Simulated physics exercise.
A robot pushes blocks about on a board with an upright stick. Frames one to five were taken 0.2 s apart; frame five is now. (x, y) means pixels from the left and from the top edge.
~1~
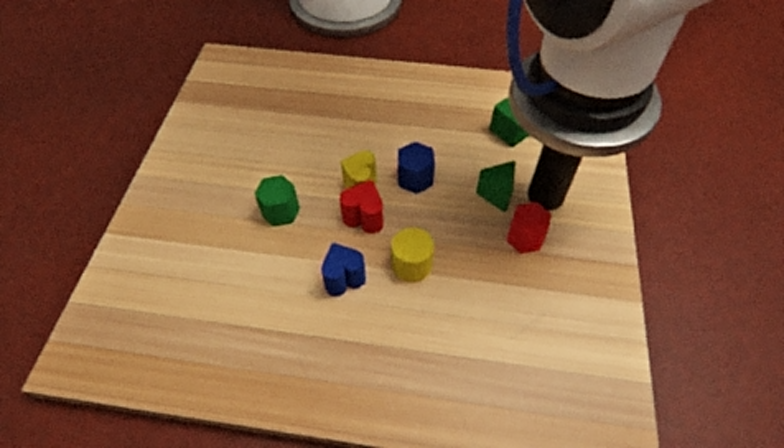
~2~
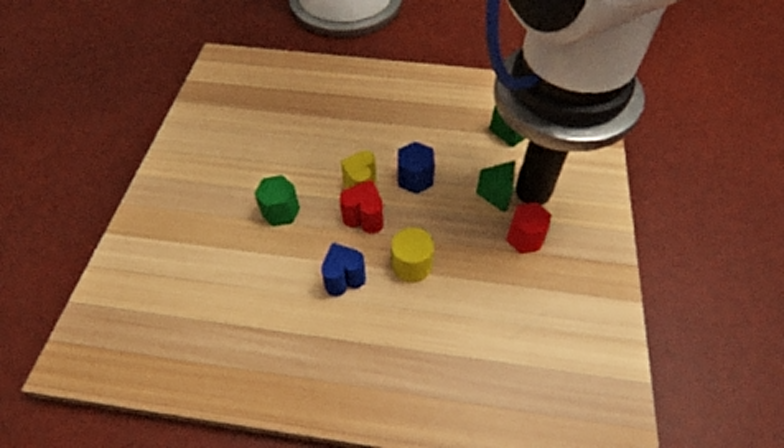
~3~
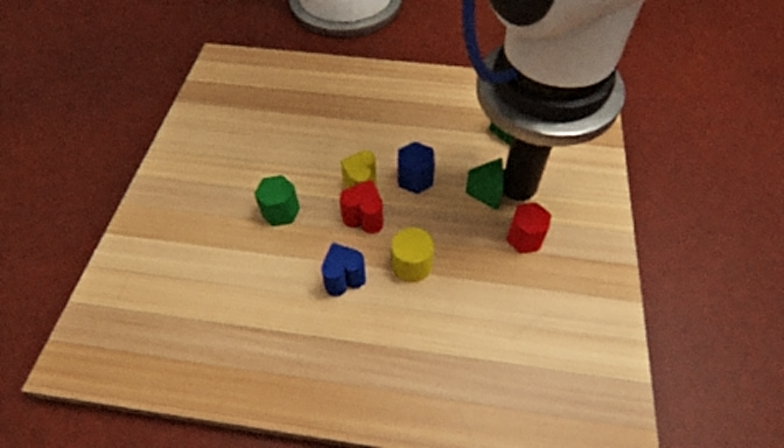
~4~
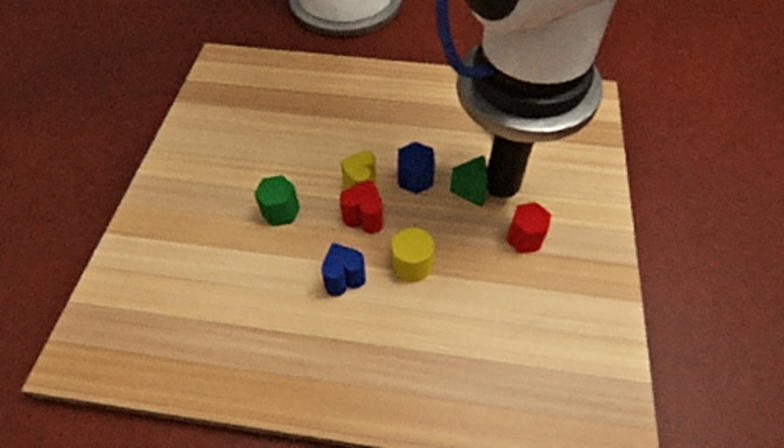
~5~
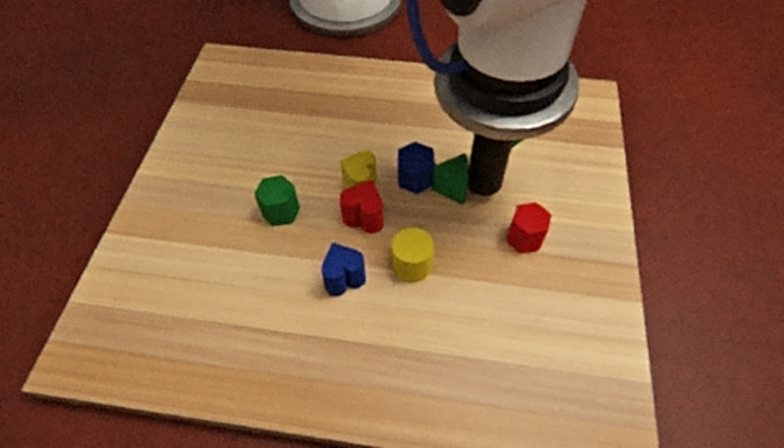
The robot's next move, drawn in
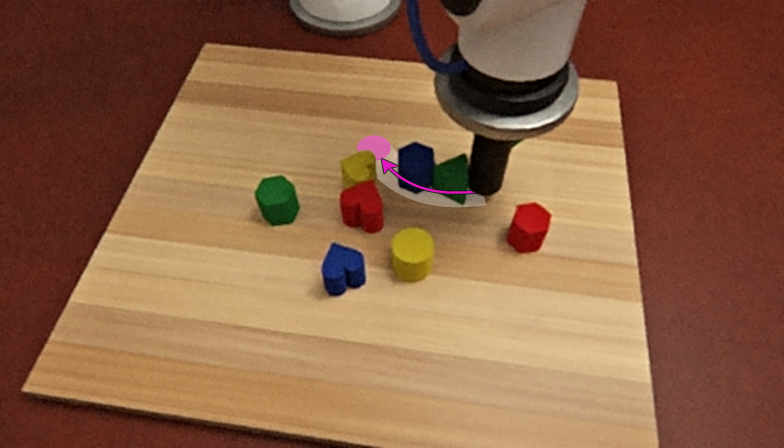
A robot arm moves left and pushes the green three-sided block toward the blue block.
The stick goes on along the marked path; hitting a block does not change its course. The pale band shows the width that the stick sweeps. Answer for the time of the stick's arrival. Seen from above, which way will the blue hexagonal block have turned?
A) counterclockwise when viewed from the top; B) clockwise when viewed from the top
That would be B.
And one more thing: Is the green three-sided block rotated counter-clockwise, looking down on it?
Answer: Yes.
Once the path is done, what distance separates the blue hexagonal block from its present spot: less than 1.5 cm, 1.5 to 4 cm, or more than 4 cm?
Ends over 4 cm away.
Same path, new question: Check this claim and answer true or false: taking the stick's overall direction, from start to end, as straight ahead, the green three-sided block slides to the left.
It is true.
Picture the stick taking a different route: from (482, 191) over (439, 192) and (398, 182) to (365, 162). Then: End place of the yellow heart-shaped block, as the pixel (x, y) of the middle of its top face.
I predict (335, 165).
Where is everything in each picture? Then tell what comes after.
Stick tip (546, 196); block tops, yellow heart-shaped block (359, 164); red heart-shaped block (363, 197); blue hexagonal block (416, 156); green three-sided block (502, 174); red hexagonal block (533, 217), in the first frame.
Stick (533, 192); blocks unchanged, in the second frame.
Stick (519, 187); green three-sided block (491, 172), in the third frame.
Stick (502, 184); green three-sided block (474, 169), in the fourth frame.
Stick (484, 182); yellow heart-shaped block (359, 164); red heart-shaped block (363, 197); blue hexagonal block (416, 156); green three-sided block (456, 167); red hexagonal block (533, 217), in the fifth frame.
Path on the board, from (482, 191) over (437, 191) and (398, 175) to (374, 148).
The first path, step by step. One third of the way, stick (438, 183); blue hexagonal block (396, 151), turned 55° clockwise; green three-sided block (409, 174).
Two thirds of the way, stick (398, 166); yellow heart-shaped block (351, 164); red heart-shaped block (361, 199); blue hexagonal block (369, 135), turned 80° clockwise; green three-sided block (376, 170), turned 45° anticlockwise.
At the end, stick (373, 139); yellow heart-shaped block (351, 164); red heart-shaped block (361, 199); blue hexagonal block (341, 113), turned 60° clockwise; green three-sided block (376, 170), turned 45° anticlockwise; red hexagonal block in place.
